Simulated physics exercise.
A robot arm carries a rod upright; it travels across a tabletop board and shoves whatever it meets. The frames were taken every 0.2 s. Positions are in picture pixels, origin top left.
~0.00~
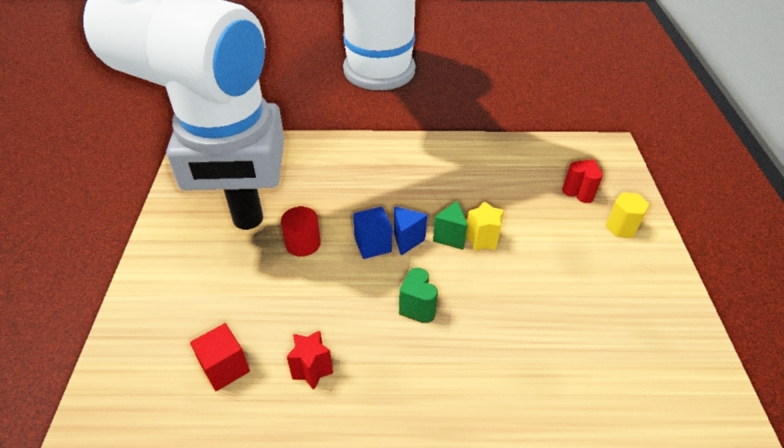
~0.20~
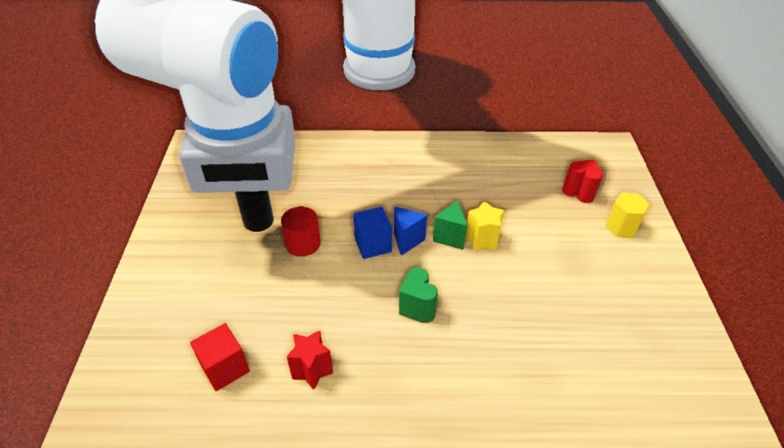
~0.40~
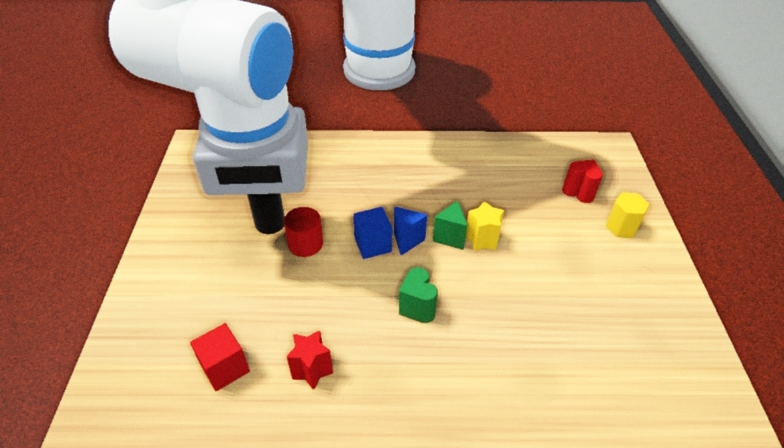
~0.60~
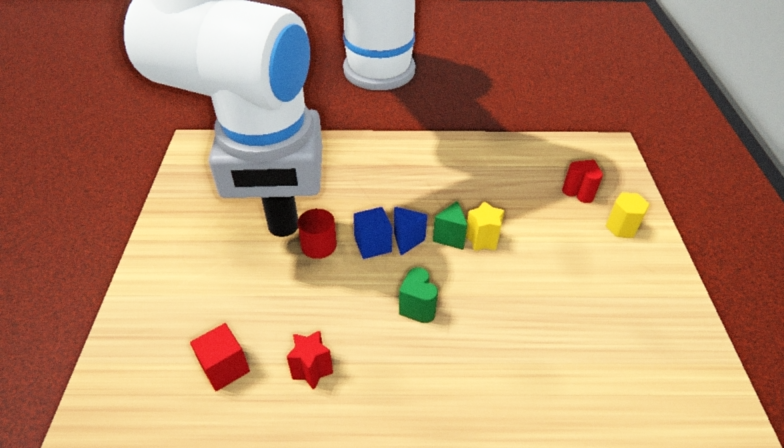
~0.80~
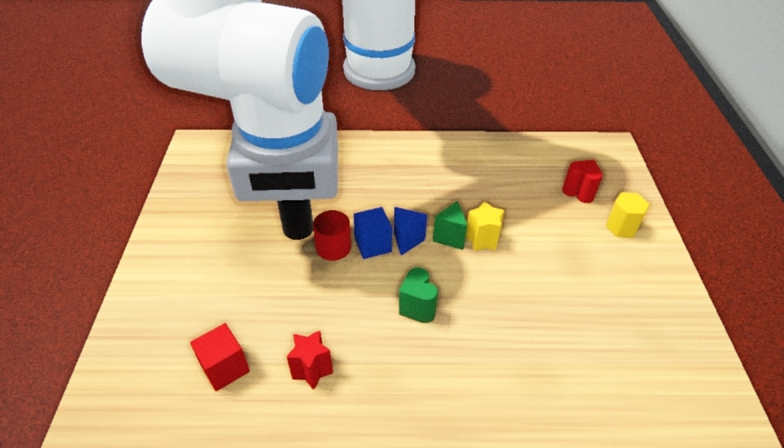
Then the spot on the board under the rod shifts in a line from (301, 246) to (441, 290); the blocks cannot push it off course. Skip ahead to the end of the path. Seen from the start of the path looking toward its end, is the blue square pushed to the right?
Answer: No.
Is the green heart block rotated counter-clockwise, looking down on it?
Final answer: No.
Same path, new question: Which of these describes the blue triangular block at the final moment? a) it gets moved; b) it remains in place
It's a.
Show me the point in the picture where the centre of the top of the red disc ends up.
It comes to (433, 234).
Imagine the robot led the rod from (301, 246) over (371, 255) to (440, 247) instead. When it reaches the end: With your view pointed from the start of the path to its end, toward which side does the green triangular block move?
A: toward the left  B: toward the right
The correct letter is B.
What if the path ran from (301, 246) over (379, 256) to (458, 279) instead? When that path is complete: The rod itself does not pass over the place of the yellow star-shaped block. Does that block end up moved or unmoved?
The yellow star-shaped block changes place.
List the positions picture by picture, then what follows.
The first frame shows rod's lower end (248, 219); red disc (299, 218); blue square (373, 220); blue triangular block (408, 217); green heart block (419, 284).
The second frame shows rod (259, 221); blocks still.
The third frame shows rod (270, 224); red disc (302, 218).
The fourth frame shows rod (284, 226); red disc (316, 220).
The fifth frame shows rod (298, 229); red disc (331, 222); blue square (373, 220); blue triangular block (408, 217); green heart block (419, 284).
On the path given first. One third of the way, rod (345, 244); red disc (377, 226); blue square (407, 213); blue triangular block (432, 209).
Two thirds of the way, rod (393, 259); red disc (416, 230); blue square (427, 205), turned 30° anticlockwise; blue triangular block (449, 194), turned 25° anticlockwise.
At the end, rod (443, 274); red disc (433, 234); blue square (429, 204), turned 35° anticlockwise; blue triangular block (451, 192), turned 30° anticlockwise; green heart block (435, 292), turned 60° clockwise.
